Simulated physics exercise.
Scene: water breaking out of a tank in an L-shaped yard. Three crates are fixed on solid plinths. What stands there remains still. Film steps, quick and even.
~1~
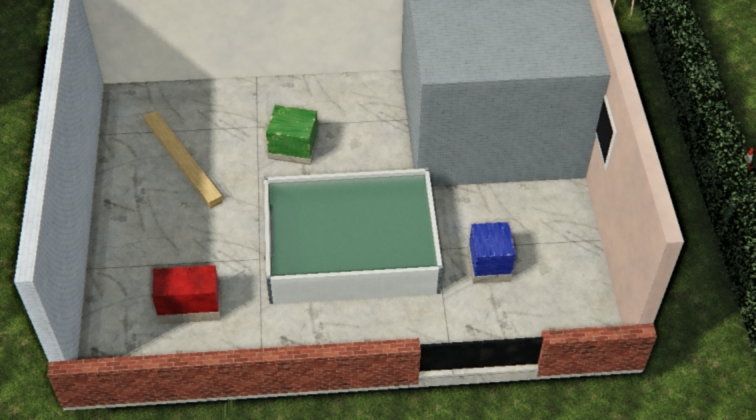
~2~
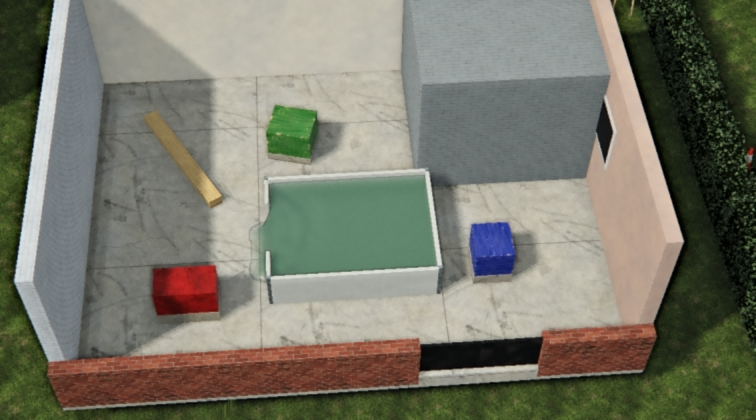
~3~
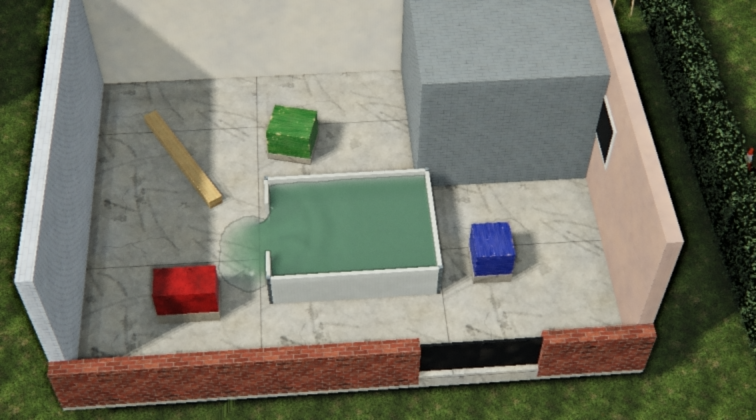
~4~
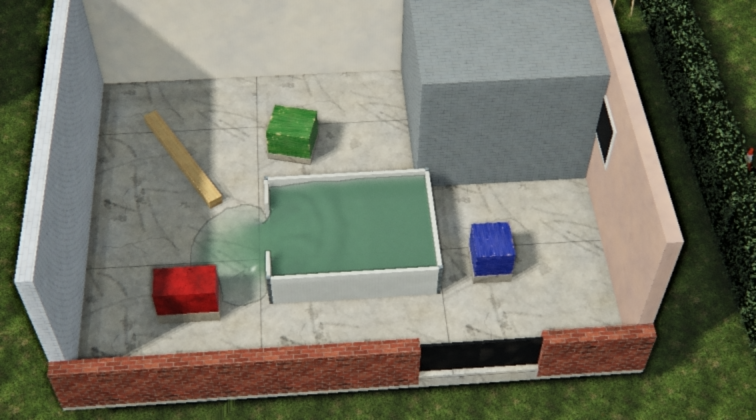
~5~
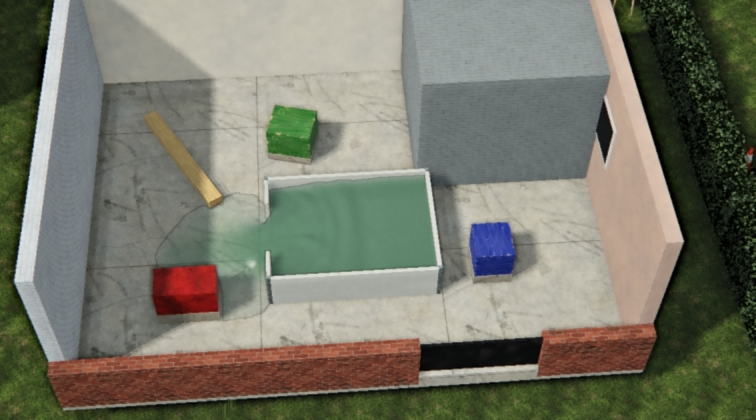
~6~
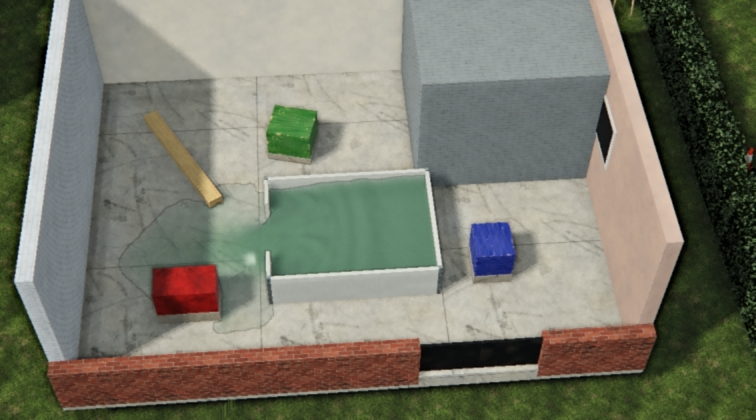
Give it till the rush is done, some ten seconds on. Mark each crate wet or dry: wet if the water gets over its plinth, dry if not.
Red crate dry, blue crate dry, green crate dry.
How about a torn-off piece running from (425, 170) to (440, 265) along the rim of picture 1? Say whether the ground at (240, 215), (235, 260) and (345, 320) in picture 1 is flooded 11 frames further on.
The first comes out untouched, the second untouched, the third untouched.
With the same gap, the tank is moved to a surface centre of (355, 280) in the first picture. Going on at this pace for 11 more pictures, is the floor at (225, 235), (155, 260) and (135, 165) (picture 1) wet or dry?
Results in order - swamped, swamped, swamped.
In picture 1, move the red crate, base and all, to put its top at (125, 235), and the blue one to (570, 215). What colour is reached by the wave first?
I'd say the red-painted one comes first.
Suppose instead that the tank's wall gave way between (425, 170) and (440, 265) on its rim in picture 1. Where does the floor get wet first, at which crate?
Answer: The blue one.
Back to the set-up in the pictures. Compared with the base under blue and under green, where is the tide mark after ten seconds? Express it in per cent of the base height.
About 20 % and 70 %.
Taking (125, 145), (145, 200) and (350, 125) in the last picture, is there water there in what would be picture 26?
Taking the three spots one by one, I'd call them drenched, drenched and clear.
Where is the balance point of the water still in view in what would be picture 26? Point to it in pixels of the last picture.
At about (255, 242).
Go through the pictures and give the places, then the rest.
In the first frame, still water in the tank at (351, 225).
In the second frame, the front is at (260, 278), out from the gap at (271, 245).
In the third frame, the front is at (224, 271), out from the gap at (271, 246).
In the fourth frame, the front is at (196, 247), out from the gap at (271, 246).
In the fifth frame, the front is at (160, 257), out from the gap at (271, 245).
In the sixth frame, the front is at (127, 271), out from the gap at (271, 245).
A moment on, water covers 20 % of the floor; the red crate water round its plinth, the blue crate not reached, the green crate not reached.
Next, water covers 30 % of the floor; the red crate water round its plinth, the blue crate not reached, the green crate not reached.
Then, water covers 35 % of the floor; the red crate water round its plinth, the blue crate not reached, the green crate water round its plinth.
Later, water covers 70 % of the floor; the red crate water round its plinth, the blue crate water round its plinth, the green crate water round its plinth.
In the end, water covers 95 % of the floor; the red crate stayed above the water, the blue crate stayed above the water, the green crate stayed above the water.
